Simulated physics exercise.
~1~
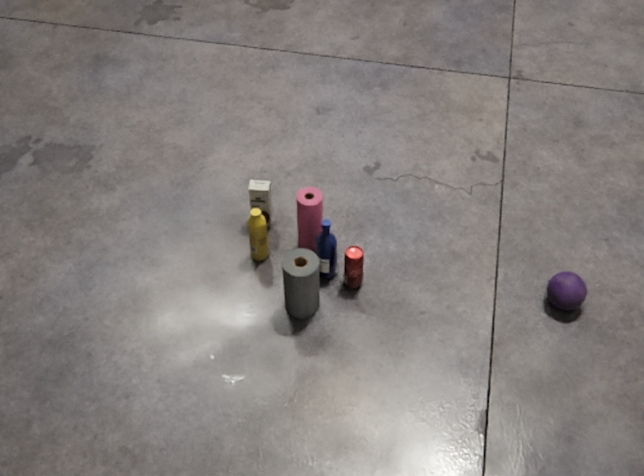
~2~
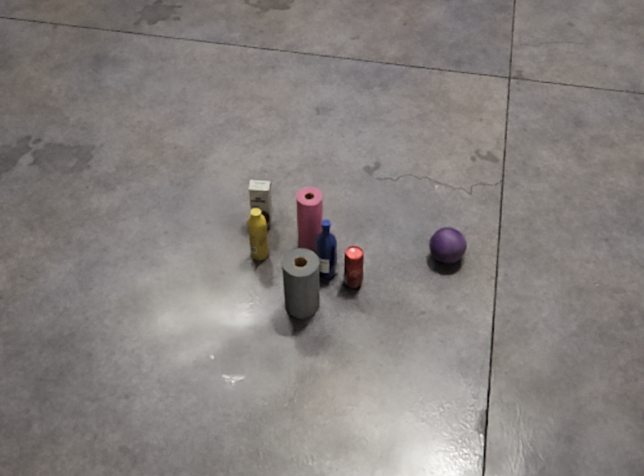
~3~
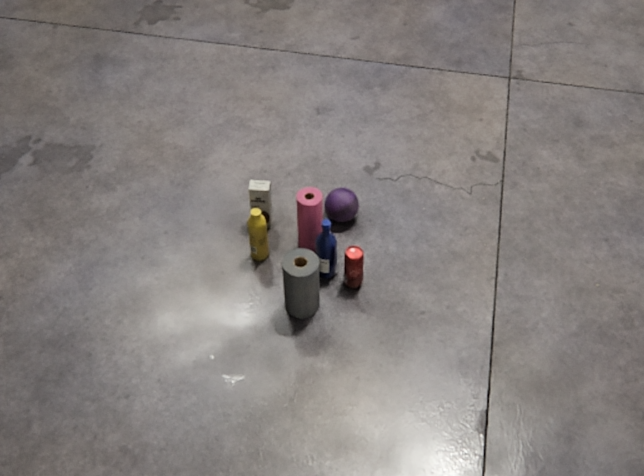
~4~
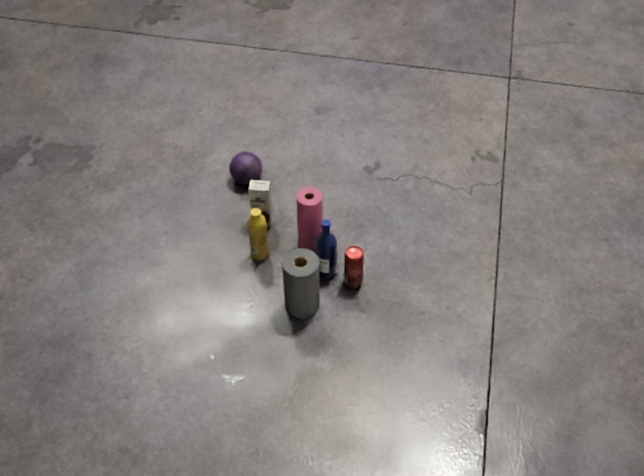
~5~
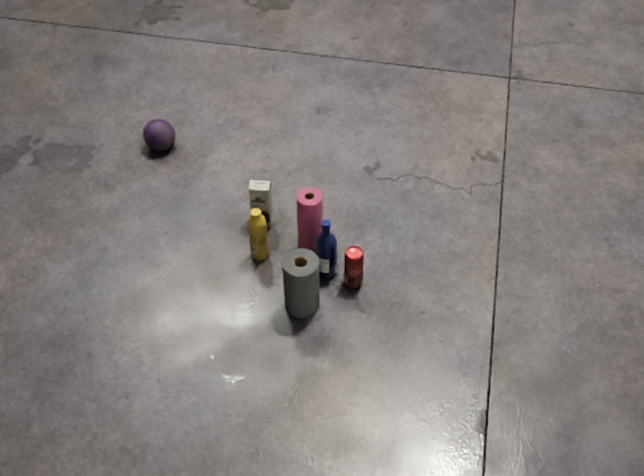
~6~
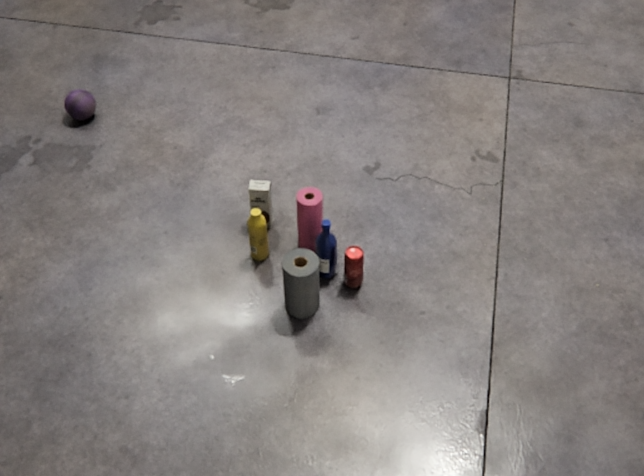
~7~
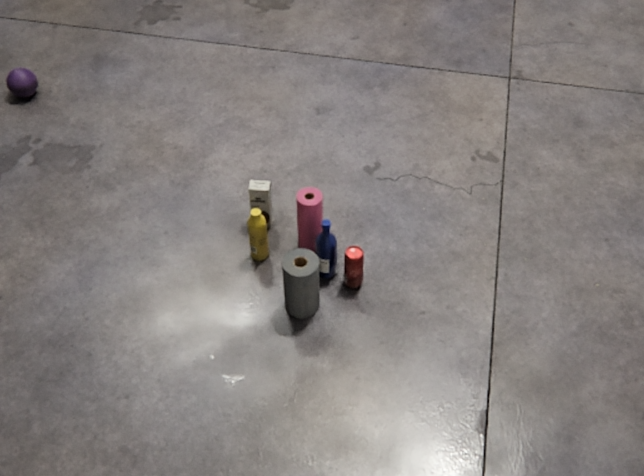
In the video, a purple ball rolls from the right across a concrete floor, passing behind a cluster of two rolls, two bottles, a red can and a pale carton. It continues toward the upper left, slowing near the edge, while all six objects remain standing.
